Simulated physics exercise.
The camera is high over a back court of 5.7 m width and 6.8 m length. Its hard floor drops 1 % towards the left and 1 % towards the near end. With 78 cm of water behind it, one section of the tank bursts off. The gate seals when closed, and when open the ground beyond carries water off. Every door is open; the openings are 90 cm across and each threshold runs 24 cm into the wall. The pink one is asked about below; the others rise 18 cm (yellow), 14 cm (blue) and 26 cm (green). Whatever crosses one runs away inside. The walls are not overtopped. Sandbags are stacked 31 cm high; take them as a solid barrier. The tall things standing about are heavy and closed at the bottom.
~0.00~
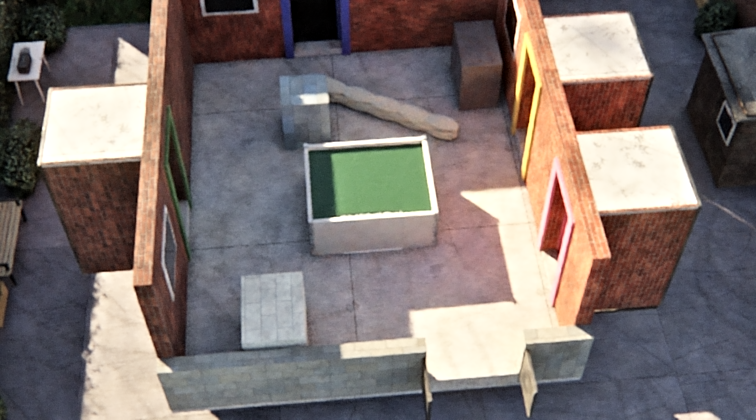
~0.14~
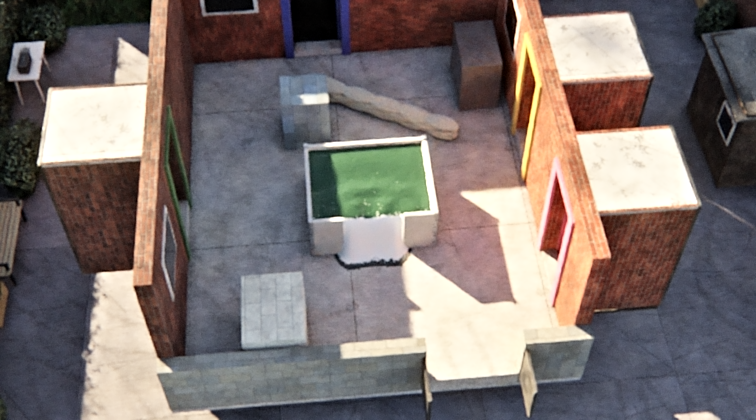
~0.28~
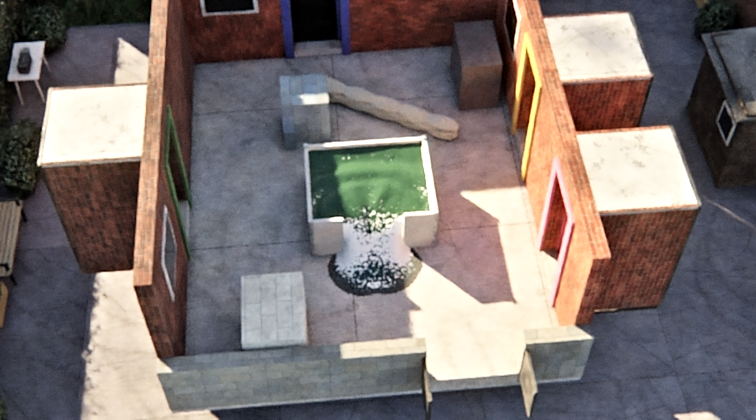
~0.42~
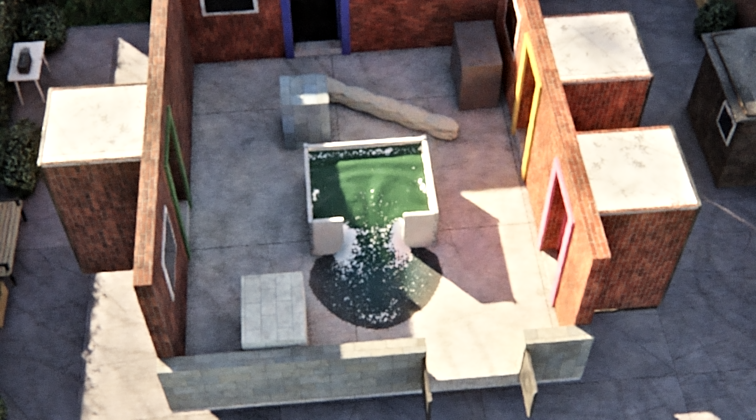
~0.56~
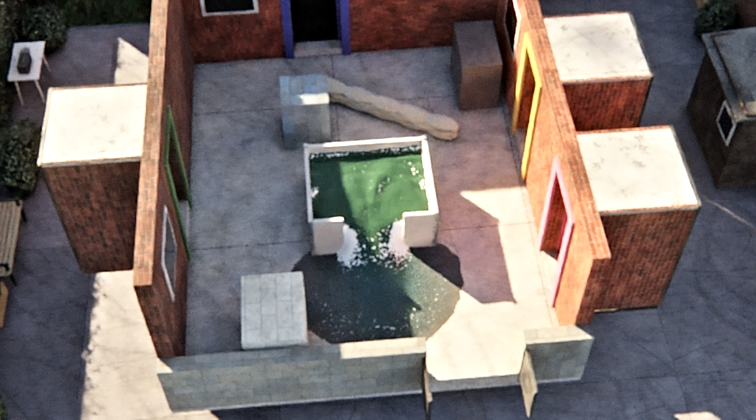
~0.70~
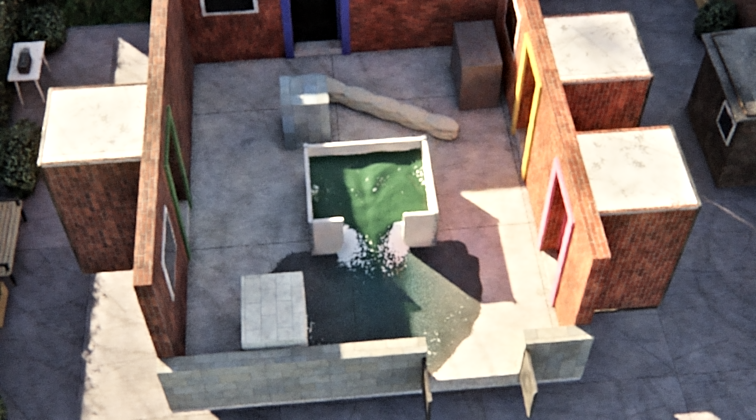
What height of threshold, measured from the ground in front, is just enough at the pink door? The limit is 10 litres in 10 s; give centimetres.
About 6 cm.
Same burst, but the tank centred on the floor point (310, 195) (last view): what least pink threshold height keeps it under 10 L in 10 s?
About 9.0 cm.
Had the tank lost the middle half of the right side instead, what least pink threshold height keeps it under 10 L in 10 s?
About 15 cm.
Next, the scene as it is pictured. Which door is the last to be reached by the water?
It is the blue one.
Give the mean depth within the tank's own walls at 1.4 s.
About 46 cm.
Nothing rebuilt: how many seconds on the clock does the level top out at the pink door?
Near 4.5 s.
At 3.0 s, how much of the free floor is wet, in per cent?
About 30 per cent.
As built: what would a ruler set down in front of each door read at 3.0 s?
Depths in cm: Pink 3, yellow 0, blue 0, green 2.
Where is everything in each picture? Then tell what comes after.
The first picture shows the tank at (369, 182) is whole and still, 78 cm deep; the pink door at (555, 236) is dry.
In the second picture, water pours out at (373, 238) and has run 0.3 m, to (350, 266); about 8 cm deep outside, 78 cm at the back.
In the third picture, the front is at (356, 291), 0.8 m from the gap at (373, 239); 0.8 m2 of floor is wet, 76 cm left at the back.
In the fourth picture, the gap is at (373, 239), the front 1.5 m out at (379, 325); the back of the tank holds 68 cm.
In the fifth picture, the front is at a hidden place, 2.1 m from the gap at (373, 239); 3.8 m2 of floor is wet, 67 cm left at the back.
In the sixth picture, water pours out at (373, 238) and has run 2.3 m, to a hidden place; about 6 cm deep outside, 64 cm at the back; the pink door at (555, 236), 2.8 m from the gap, is still 1.2 m from the nearest water.
After 1.4 s water covers 20 % of the floor, deepest (53 cm) near (319, 375); it has not reached the pink door.
After 3.0 s water covers 30 % of the floor, deepest (32 cm) near (559, 355); 3 cm at the pink door, 0 litres in over its 5 cm threshold.
After 10.0 s water covers 90 % of the floor, deepest (10 cm) near (186, 387); 4 cm at the pink door, 18 litres in over its 5 cm threshold.
At the pink door as built, the water arrived by 2.0 s and peaked near 8 cm at 4.4 s.
With a threshold of 5 cm, 18 litres would have come in within the 10 s; with 7 cm, 6 litres. So under 10 litres takes about 6 cm.
